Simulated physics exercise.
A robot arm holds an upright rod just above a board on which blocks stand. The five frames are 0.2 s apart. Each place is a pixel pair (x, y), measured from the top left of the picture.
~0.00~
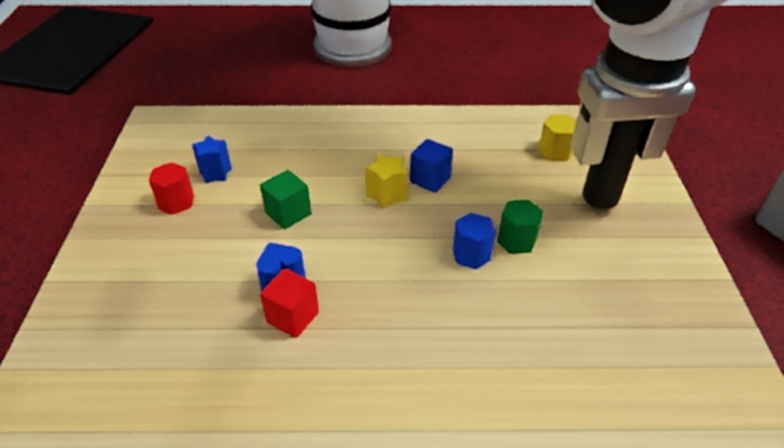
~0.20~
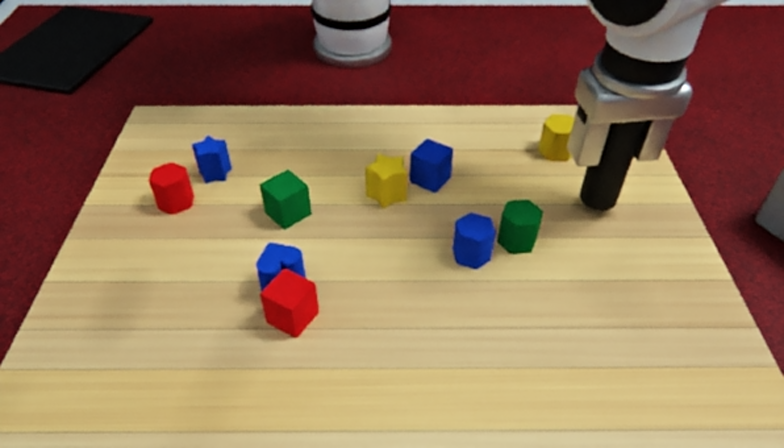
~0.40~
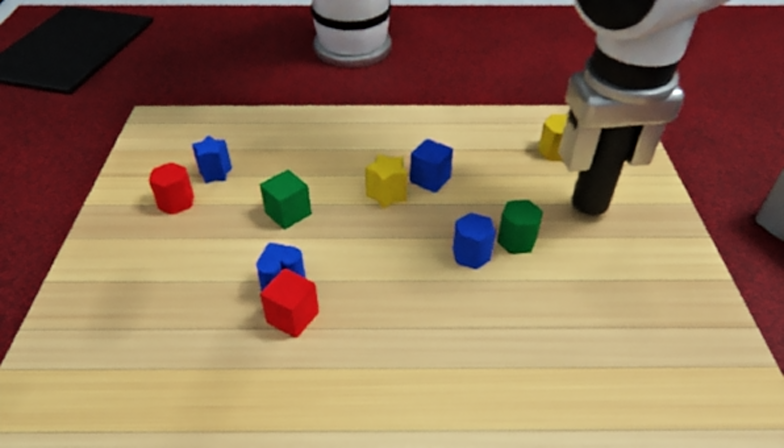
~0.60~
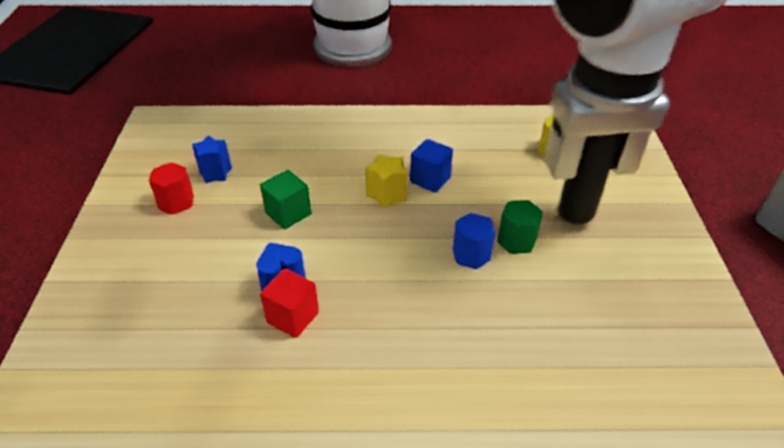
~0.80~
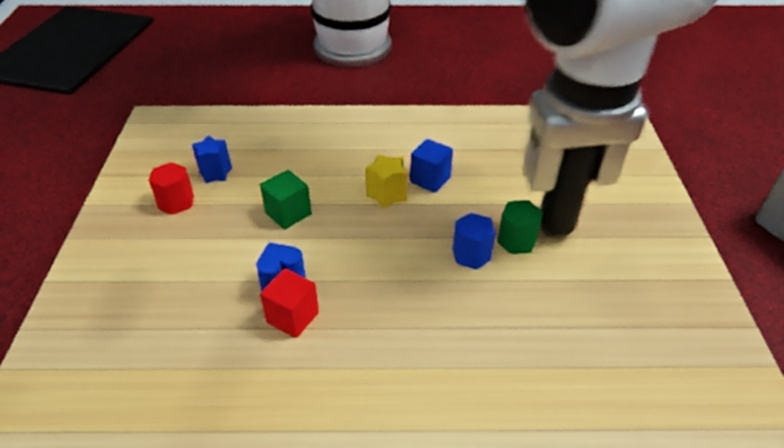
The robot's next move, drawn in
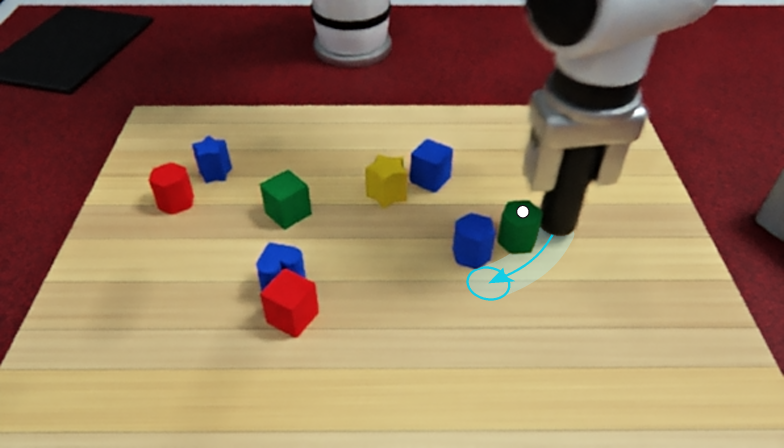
A robot arm holding a dark upright rod moved a short way left and toward the viewer, coming in close beside the green hexagonal block, while the colored blocks on the wooden board stayed still.
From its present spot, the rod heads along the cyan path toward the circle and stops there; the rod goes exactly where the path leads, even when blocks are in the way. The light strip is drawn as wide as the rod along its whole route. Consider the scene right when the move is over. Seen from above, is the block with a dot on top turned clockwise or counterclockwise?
Answer: Clockwise.
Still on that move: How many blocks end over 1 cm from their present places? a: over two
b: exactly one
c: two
The one that fits is c, two.
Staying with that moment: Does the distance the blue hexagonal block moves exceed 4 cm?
I believe not.
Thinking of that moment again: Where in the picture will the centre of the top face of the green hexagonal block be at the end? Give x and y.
The top centre is at (493, 218).
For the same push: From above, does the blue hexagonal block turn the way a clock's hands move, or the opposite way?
The turn is anti-clockwise.
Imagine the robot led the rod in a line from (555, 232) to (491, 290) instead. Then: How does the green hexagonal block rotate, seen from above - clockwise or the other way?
From above, the green hexagonal block will be seen to turn clockwise.
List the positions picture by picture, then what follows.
In the first frame, lower end of the rod at (600, 198), tops of blocks, blue hexagonal block at (476, 226), green hexagonal block at (523, 212).
In the second frame, rod at (597, 200), blocks as before.
In the third frame, rod at (590, 204), blocks as before.
In the fourth frame, rod at (576, 212), blocks as before.
In the fifth frame, rod at (557, 224), blue hexagonal block at (476, 226), green hexagonal block at (523, 212).
The drawn path runs from (555, 232) by way of (540, 252) and (518, 270) to (488, 283); the dot is on the green hexagonal block.
What follows on the original path. Halfway along, rod at (532, 254); blue hexagonal block at (462, 225), turned 20° anticlockwise; green hexagonal block at (499, 219), turned 70° clockwise.
At the end, rod at (490, 276); blue hexagonal block at (455, 224), turned 35° anticlockwise; green hexagonal block at (493, 218), turned 90° clockwise.
